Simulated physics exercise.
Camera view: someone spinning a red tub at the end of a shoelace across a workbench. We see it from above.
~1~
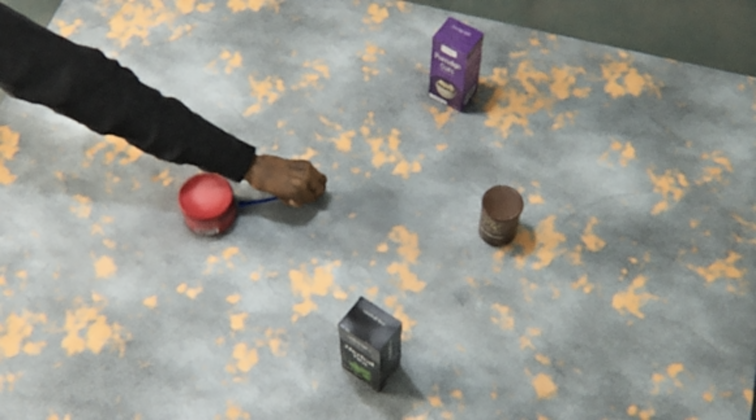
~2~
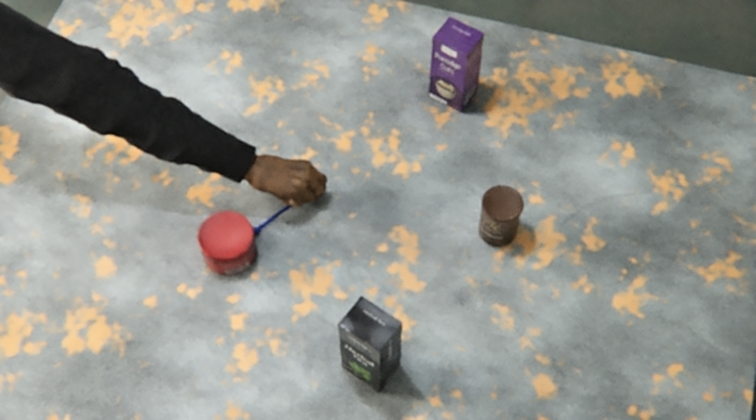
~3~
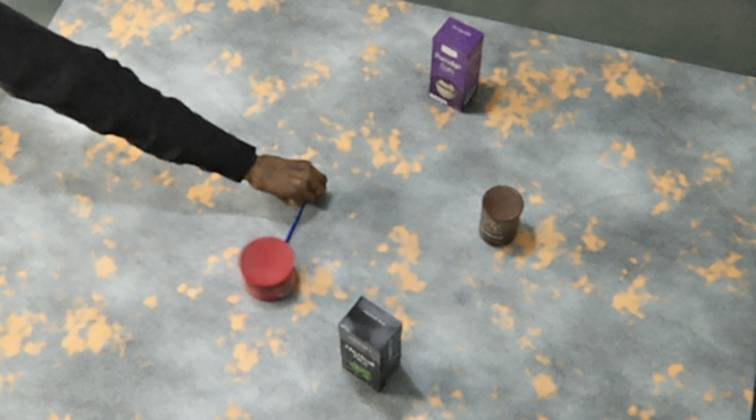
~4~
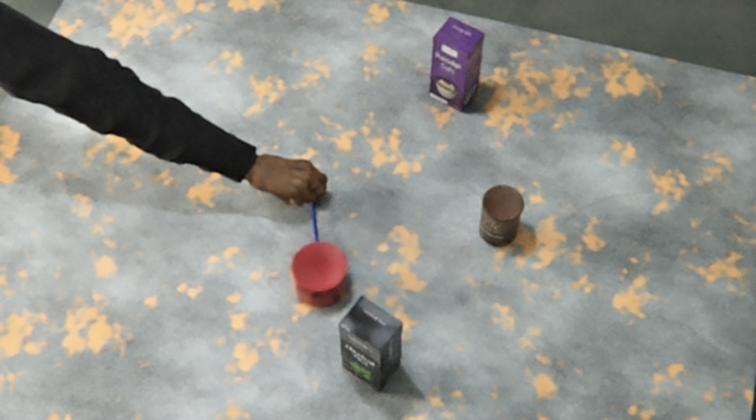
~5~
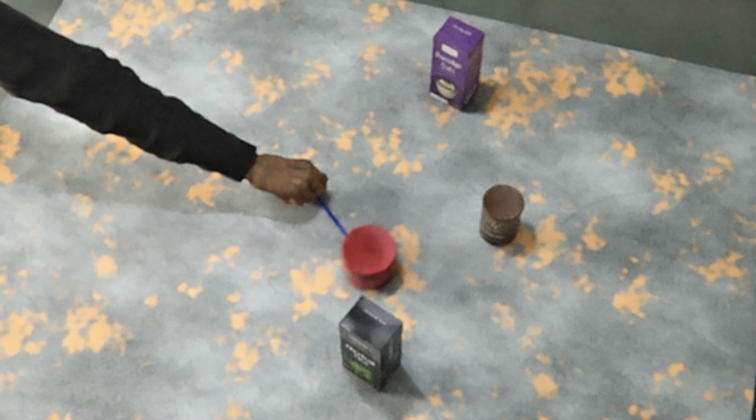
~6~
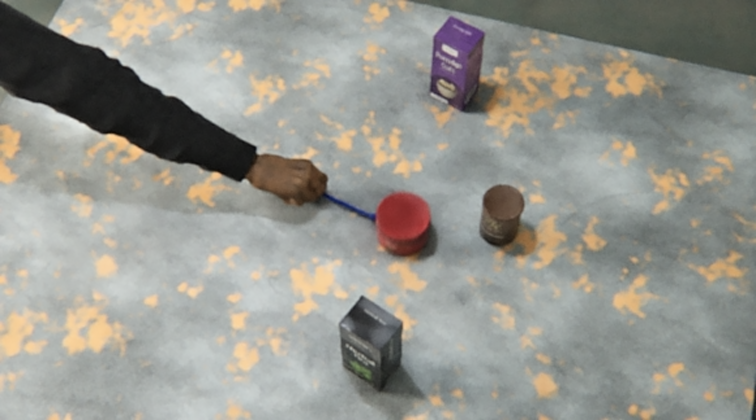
A red tub on a blue cord swung anticlockwise around a person's hand, sweeping from the left, past a black carton, and over toward a brown tin, while a purple carton stood behind.
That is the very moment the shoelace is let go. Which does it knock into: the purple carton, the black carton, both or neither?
The purple carton gets knocked; the black carton is passed by.
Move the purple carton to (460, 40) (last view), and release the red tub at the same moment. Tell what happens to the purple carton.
Placed so, it is struck.
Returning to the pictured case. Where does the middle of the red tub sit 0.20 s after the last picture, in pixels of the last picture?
It is near (452, 90) at that moment.
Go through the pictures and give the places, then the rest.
In the first frame, red tub (205, 195); purple carton (458, 35); black carton (370, 323); brown tin (503, 203).
In the second frame, red tub (225, 235).
In the third frame, red tub (266, 261).
In the fourth frame, red tub (319, 266).
In the fifth frame, red tub (369, 249).
In the sixth frame, red tub (404, 215); purple carton (459, 34); black carton (371, 322); brown tin (504, 202); going round anticlockwise.
Then, 0.08 s later than the last view, tub near (432, 148).
Then, 0.20 s later than the last view, tub near (453, 90); purple carton pushed aside.
Finally, tub near (457, 76); purple carton knocked off. The purple carton gets hit and the black carton escapes it.
